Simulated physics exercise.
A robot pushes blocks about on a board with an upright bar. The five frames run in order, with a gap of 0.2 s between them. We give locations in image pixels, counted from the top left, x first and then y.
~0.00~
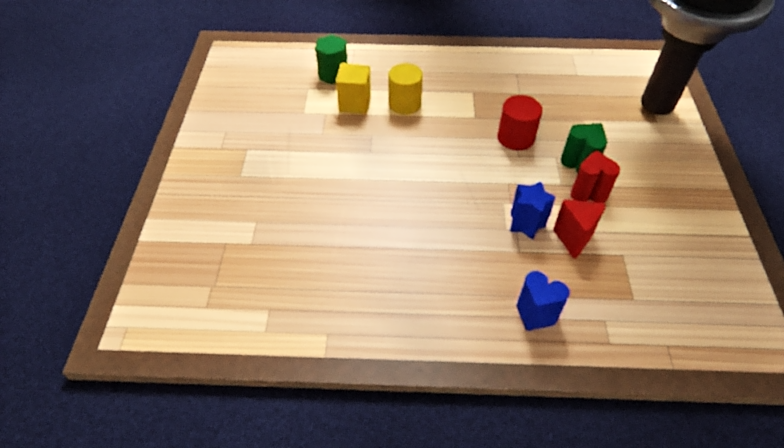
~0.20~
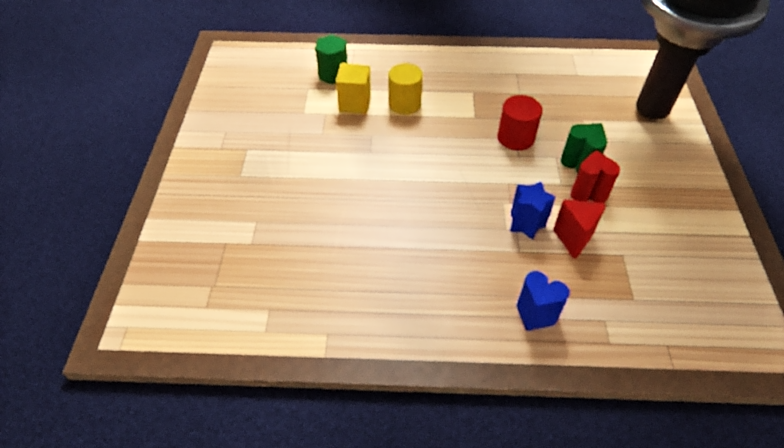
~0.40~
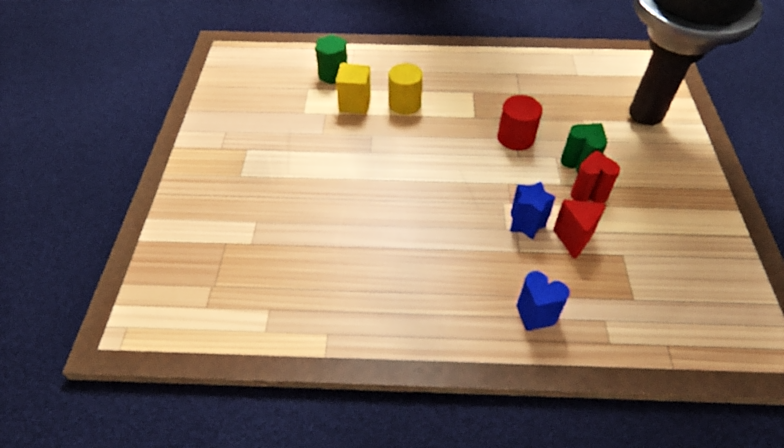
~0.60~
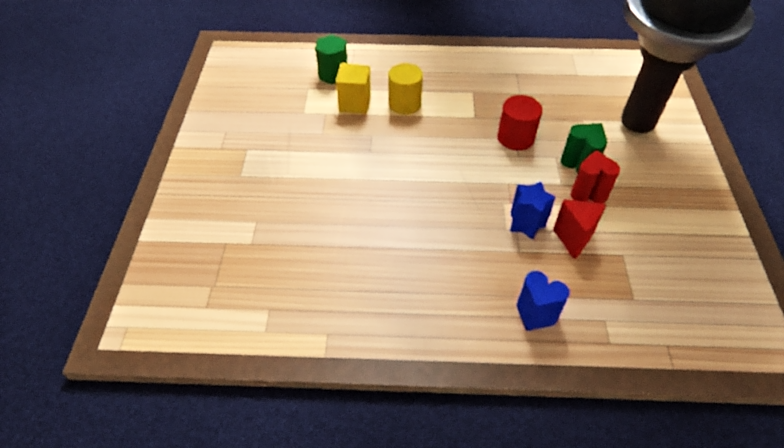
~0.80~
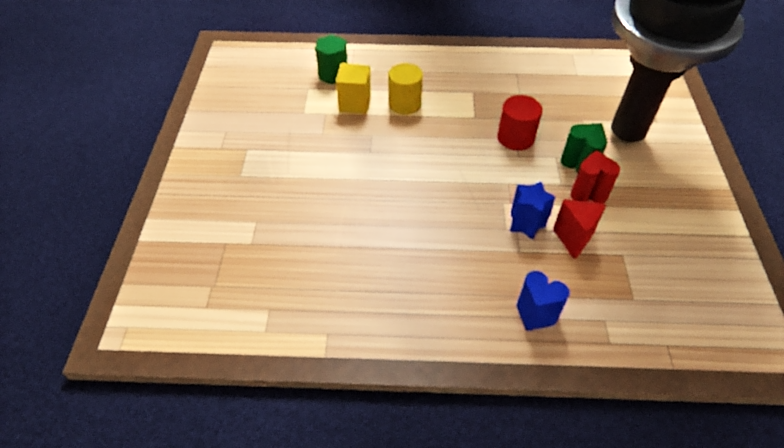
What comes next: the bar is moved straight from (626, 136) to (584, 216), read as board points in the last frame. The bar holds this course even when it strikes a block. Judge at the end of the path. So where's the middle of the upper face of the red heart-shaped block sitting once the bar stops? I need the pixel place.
Its top middle: (576, 208).
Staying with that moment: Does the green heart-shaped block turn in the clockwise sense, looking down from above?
Yes, that is how it ends up.
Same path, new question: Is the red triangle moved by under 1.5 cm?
No, I don't think so.
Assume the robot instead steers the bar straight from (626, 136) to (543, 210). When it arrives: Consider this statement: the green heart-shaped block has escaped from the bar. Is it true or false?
True - the claim holds.
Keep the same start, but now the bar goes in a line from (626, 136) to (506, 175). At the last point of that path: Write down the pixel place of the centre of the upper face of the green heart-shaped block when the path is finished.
In the picture, that point is around (561, 159).
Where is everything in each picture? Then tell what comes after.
Bar's lower end (658, 104); blue star-shaped block (535, 195); red triangle (585, 211); green heart-shaped block (591, 134); red heart-shaped block (600, 164), in the first picture.
Bar (653, 108); blocks still, in the second picture.
Bar (646, 114); blocks still, in the third picture.
Bar (638, 121); blocks still, in the fourth picture.
Bar (629, 130); blue star-shaped block (535, 195); red triangle (585, 211); green heart-shaped block (591, 134); red heart-shaped block (600, 164), in the fifth picture.
The first path, step by step. One third of the way, bar (615, 155); nothing pushed yet.
Two thirds of the way, bar (601, 182); green heart-shaped block (581, 138), turned 30° clockwise; red heart-shaped block (592, 177).
At the end, bar (587, 211); blue star-shaped block still; red triangle (580, 230); green heart-shaped block (581, 138), turned 30° clockwise; red heart-shaped block (576, 208).
